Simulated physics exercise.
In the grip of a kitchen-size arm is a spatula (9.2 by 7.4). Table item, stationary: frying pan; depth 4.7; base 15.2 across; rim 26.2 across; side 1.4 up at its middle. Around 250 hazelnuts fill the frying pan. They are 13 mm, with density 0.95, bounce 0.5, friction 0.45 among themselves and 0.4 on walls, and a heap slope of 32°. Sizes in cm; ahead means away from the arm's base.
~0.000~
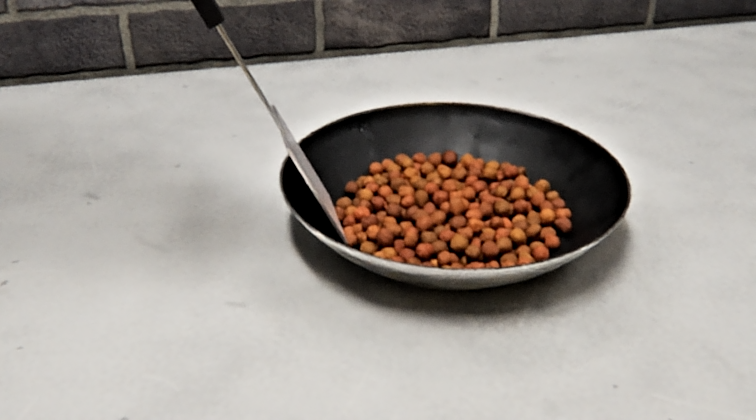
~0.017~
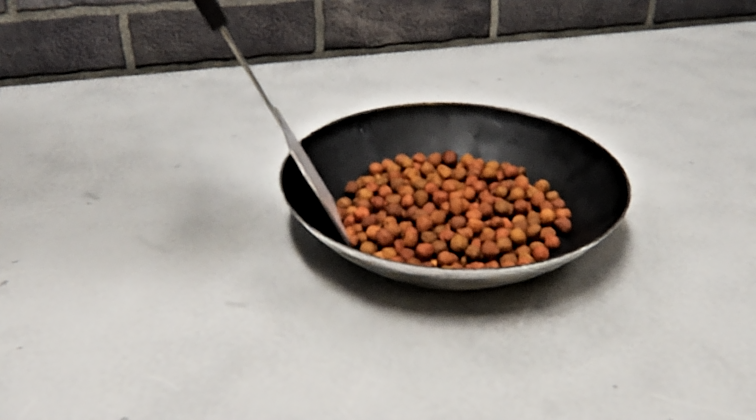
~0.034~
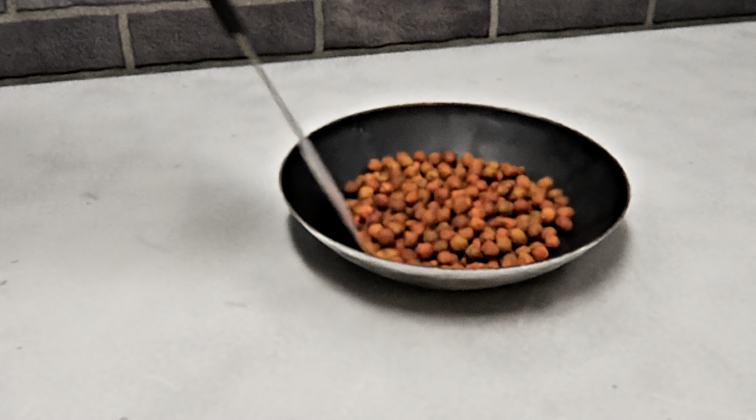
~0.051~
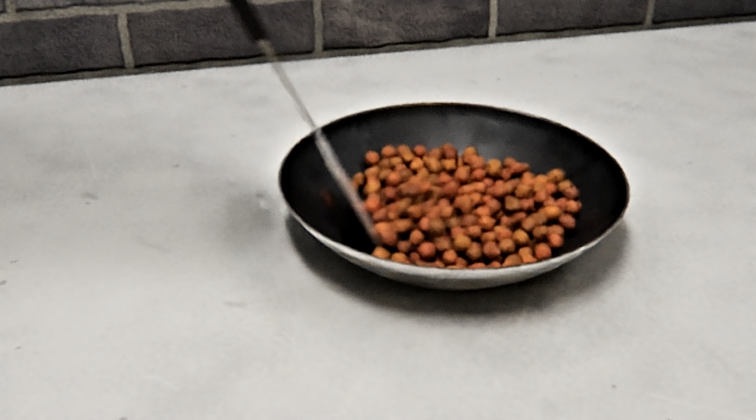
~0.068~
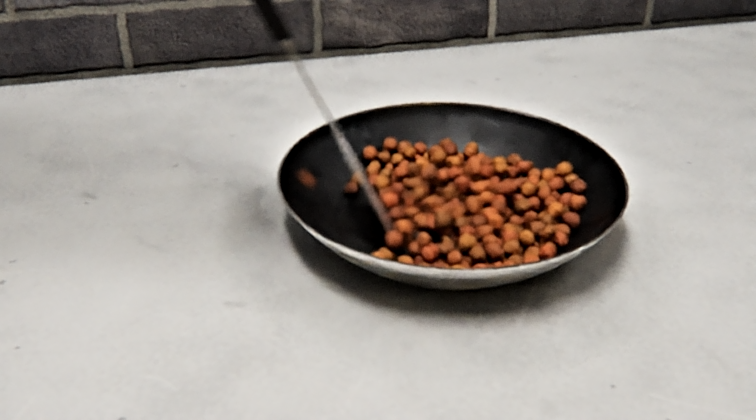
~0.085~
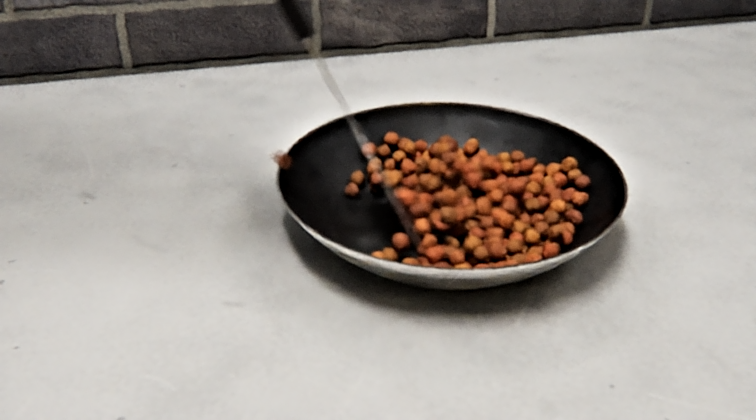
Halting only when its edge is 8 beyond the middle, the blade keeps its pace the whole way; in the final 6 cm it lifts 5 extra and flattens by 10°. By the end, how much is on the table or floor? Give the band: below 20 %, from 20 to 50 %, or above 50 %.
Below 20 %.
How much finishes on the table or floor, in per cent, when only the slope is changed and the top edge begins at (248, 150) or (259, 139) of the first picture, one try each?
First try around 10 percent, second around 10 percent.
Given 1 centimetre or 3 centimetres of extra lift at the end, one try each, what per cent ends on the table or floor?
First try around 15 percent, second try around 15 percent.
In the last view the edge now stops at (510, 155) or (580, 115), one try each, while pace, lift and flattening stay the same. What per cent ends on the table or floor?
5 % and 25 %.
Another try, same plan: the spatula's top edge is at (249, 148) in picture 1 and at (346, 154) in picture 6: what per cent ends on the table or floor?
Some 15 percent ends up on the table or floor.
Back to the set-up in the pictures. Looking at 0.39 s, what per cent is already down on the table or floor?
5 %.
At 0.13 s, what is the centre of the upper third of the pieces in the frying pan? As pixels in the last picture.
Roughly at (501, 186).
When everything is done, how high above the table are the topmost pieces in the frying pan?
About 4.5 cm above the table.
After 0.13 s, sloping 65°, highest piece 11 above the table; 248 in the frying pan, 1 on the blade or in flight.
After 0.17 s, sloping 61°, highest piece 13 above the table; 248 in the frying pan, 1 on the blade or in flight.
After 0.39 s, sloping 55°, highest piece 7 above the table; 223 in the frying pan, 16 on the table or floor, 10 on the blade or in flight.
After 1.44 s, sloping 55°, highest piece 4 above the table; 223 in the frying pan, 26 on the table or floor.
At rest, 223 in the frying pan, 26 on the table or floor. That is 10 % on the table or floor.
